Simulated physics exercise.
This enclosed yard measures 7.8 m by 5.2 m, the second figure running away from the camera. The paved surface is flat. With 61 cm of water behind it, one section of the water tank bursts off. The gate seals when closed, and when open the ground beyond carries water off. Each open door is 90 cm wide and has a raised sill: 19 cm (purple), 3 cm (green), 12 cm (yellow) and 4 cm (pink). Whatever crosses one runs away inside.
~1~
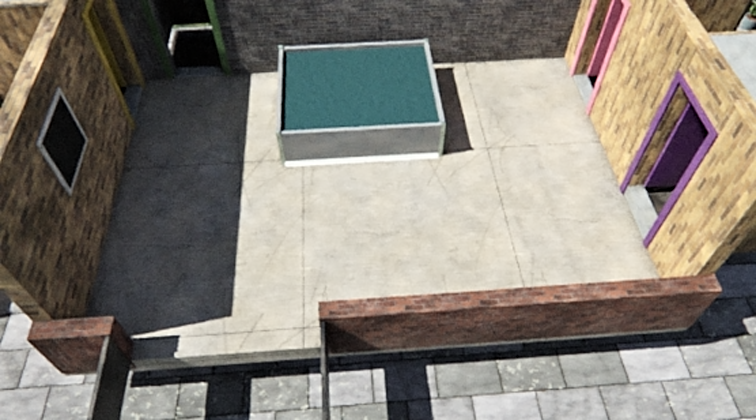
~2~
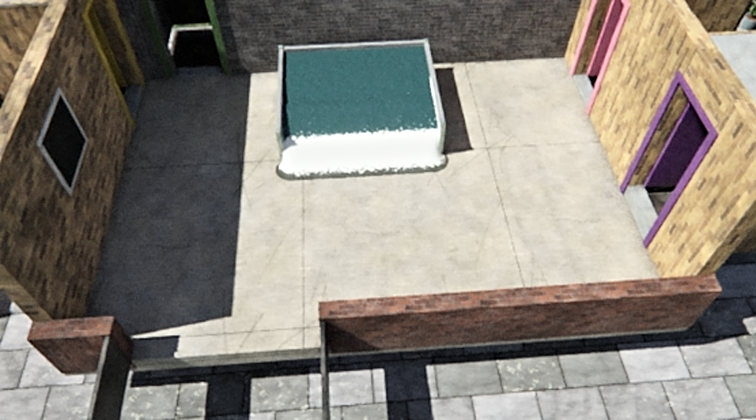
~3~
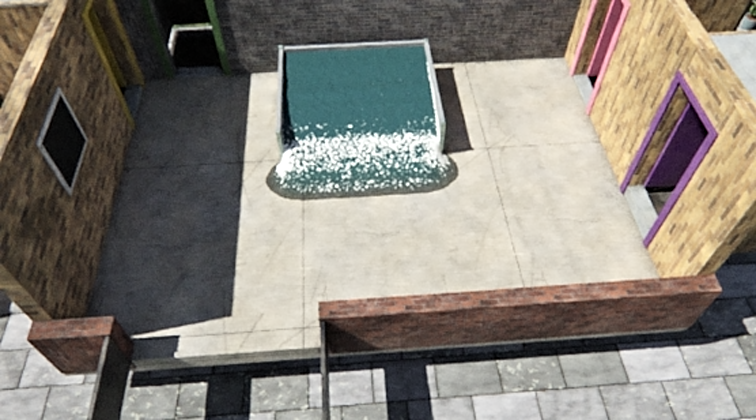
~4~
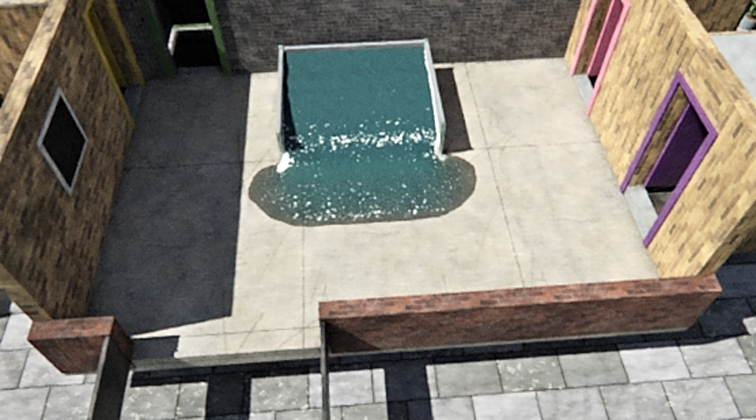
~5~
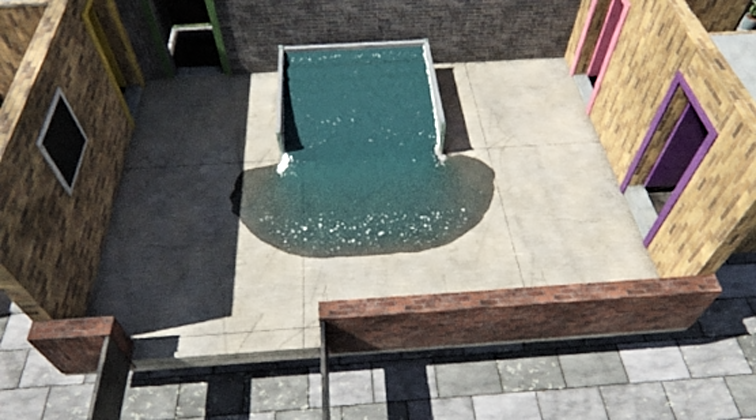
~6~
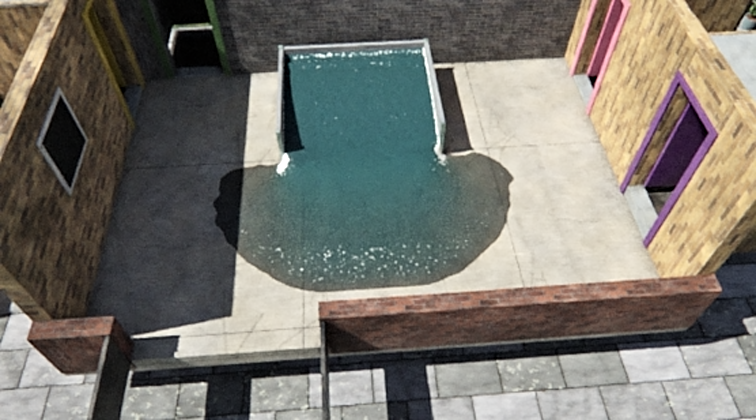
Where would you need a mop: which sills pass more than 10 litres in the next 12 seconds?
Door by door: At the purple door it stays under the limit; at the green door it passes the limit; at the yellow door it stays under the limit; at the pink door it exceeds the limit.
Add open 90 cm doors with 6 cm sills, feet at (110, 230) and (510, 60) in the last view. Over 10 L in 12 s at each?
In that order: Below, past it.
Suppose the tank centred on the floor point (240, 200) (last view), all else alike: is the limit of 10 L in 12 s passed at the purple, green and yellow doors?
Then: Purple below, green over, yellow below.
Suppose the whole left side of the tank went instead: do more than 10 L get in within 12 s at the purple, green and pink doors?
Against that limit: Purple under, green over, pink under.
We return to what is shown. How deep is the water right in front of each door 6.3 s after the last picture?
Depths in cm: Purple 9, green 0, yellow 3, pink 6.
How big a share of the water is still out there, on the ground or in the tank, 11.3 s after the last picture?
Roughly 62 in a hundred.
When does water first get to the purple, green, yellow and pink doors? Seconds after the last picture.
Purple 2.0 s, green 6.5 s, yellow 5.5 s, pink 3.2 s.
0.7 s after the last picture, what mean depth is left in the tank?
About 32 cm.
Then, 0.7 s after the last picture water covers 40 % of the floor and is deepest (37 cm) near (376, 325); purple door not reached, green door not reached, yellow door not reached, pink door not reached.
Then, 1.5 s after the last picture water covers 50 % of the floor and is deepest (36 cm) near (375, 313); purple door not reached, green door not reached, yellow door not reached, pink door not reached.
Then, 2.8 s after the last picture water covers 50 % of the floor and is deepest (32 cm) near (659, 305); purple door 20 cm at the sill, 0 L in, green door not reached, yellow door not reached, pink door not reached.
Then, 6.3 s after the last picture water covers 90 % of the floor and is deepest (17 cm) near (433, 71); purple door 9 cm at the sill, 3 L in, green door not reached, yellow door 3 cm at the sill, 0 L in, pink door 6 cm at the sill, 1 L in.
Then, 11.3 s after the last picture water covers 100 % of the floor and is deepest (9 cm) near (603, 201); purple door 7 cm at the sill, 3 L in, green door 5 cm at the sill, 33 L in, yellow door 6 cm at the sill, 0 L in, pink door 8 cm at the sill, 74 L in.
